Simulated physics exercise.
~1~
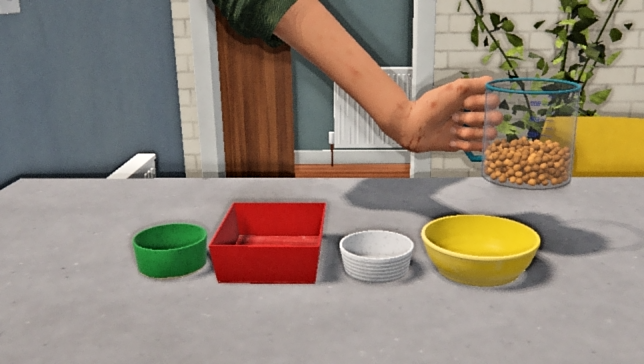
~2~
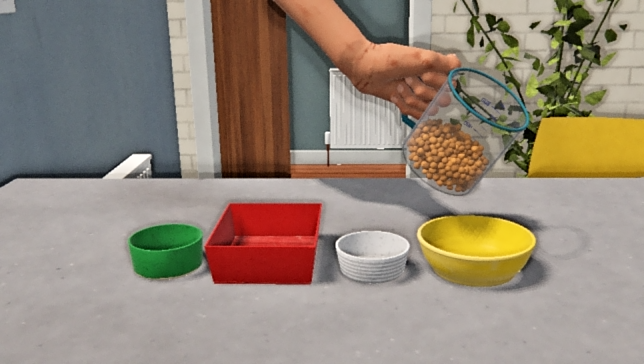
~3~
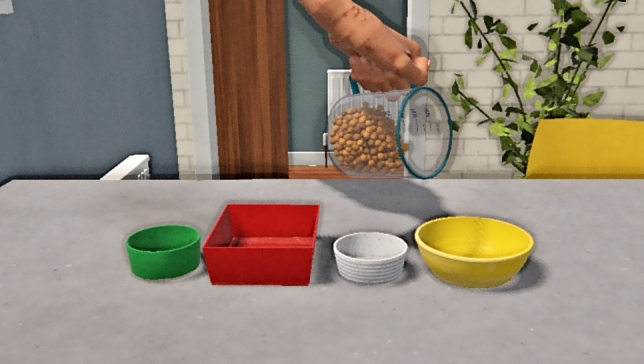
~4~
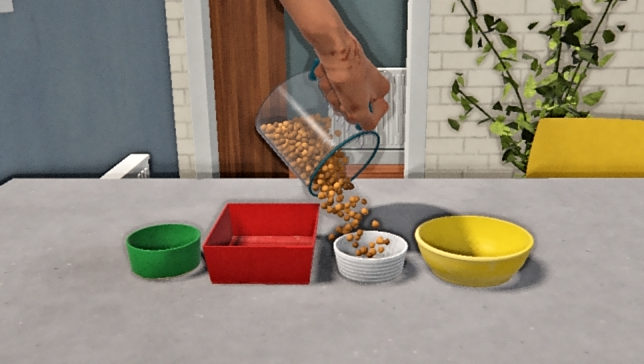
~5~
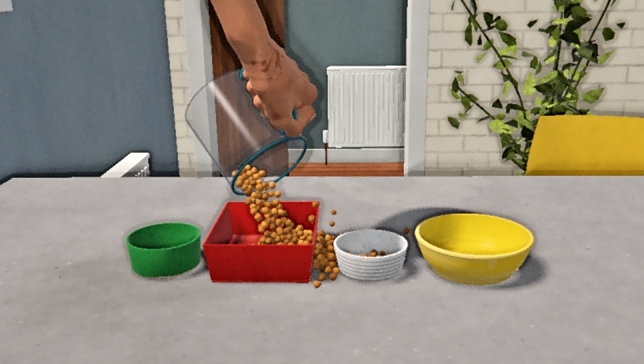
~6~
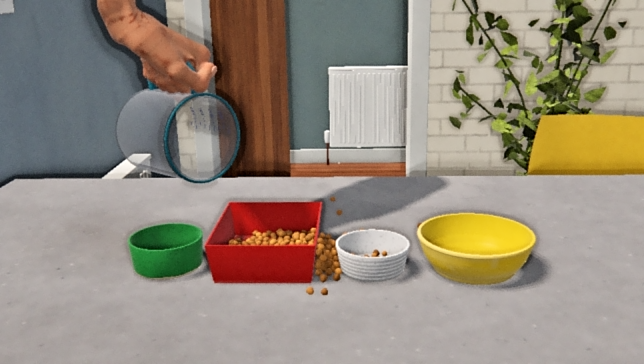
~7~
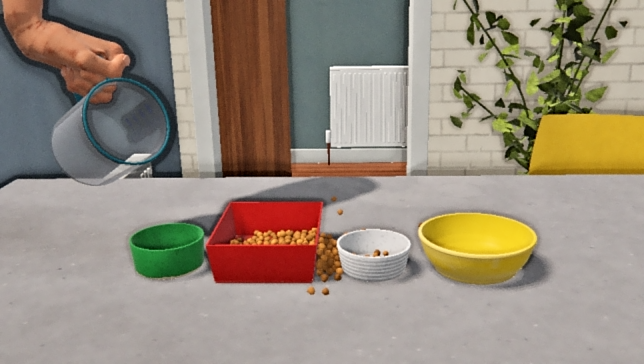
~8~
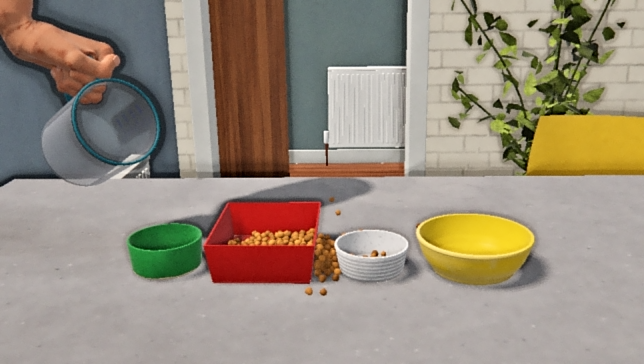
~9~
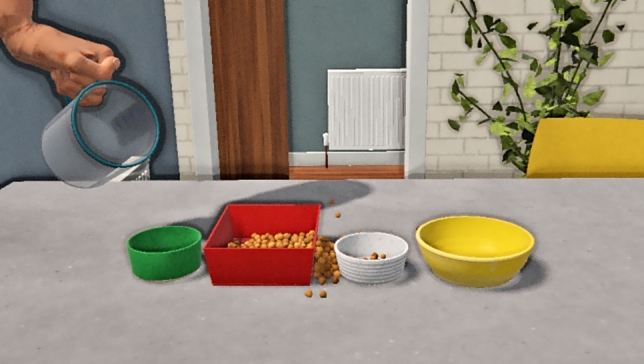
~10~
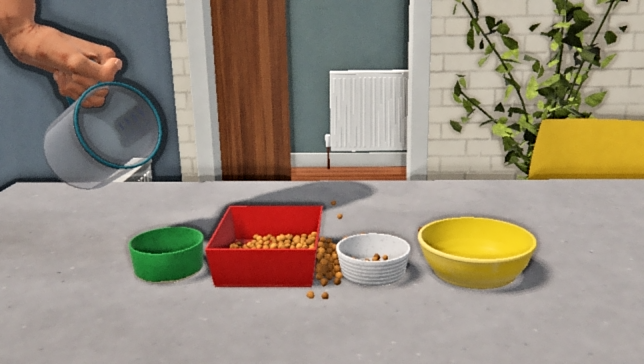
A hand tips a clear jug of roasted chickpeas over a grey table, seen from the front by a slightly swaying camera. Along the table stand a green dish, a square red tin, a small ribbed white dish and a yellow bowl, with a radiator, a plant and a yellow chair behind. The jug moves left from above the yellow bowl, tilting until chickpeas spill into and around the white dish, then pour into the red tin. Emptied, it swings farther left, turns partly back and stops. Most chickpeas lie in the tin, a few in the white dish, and others on the table, mainly between them.
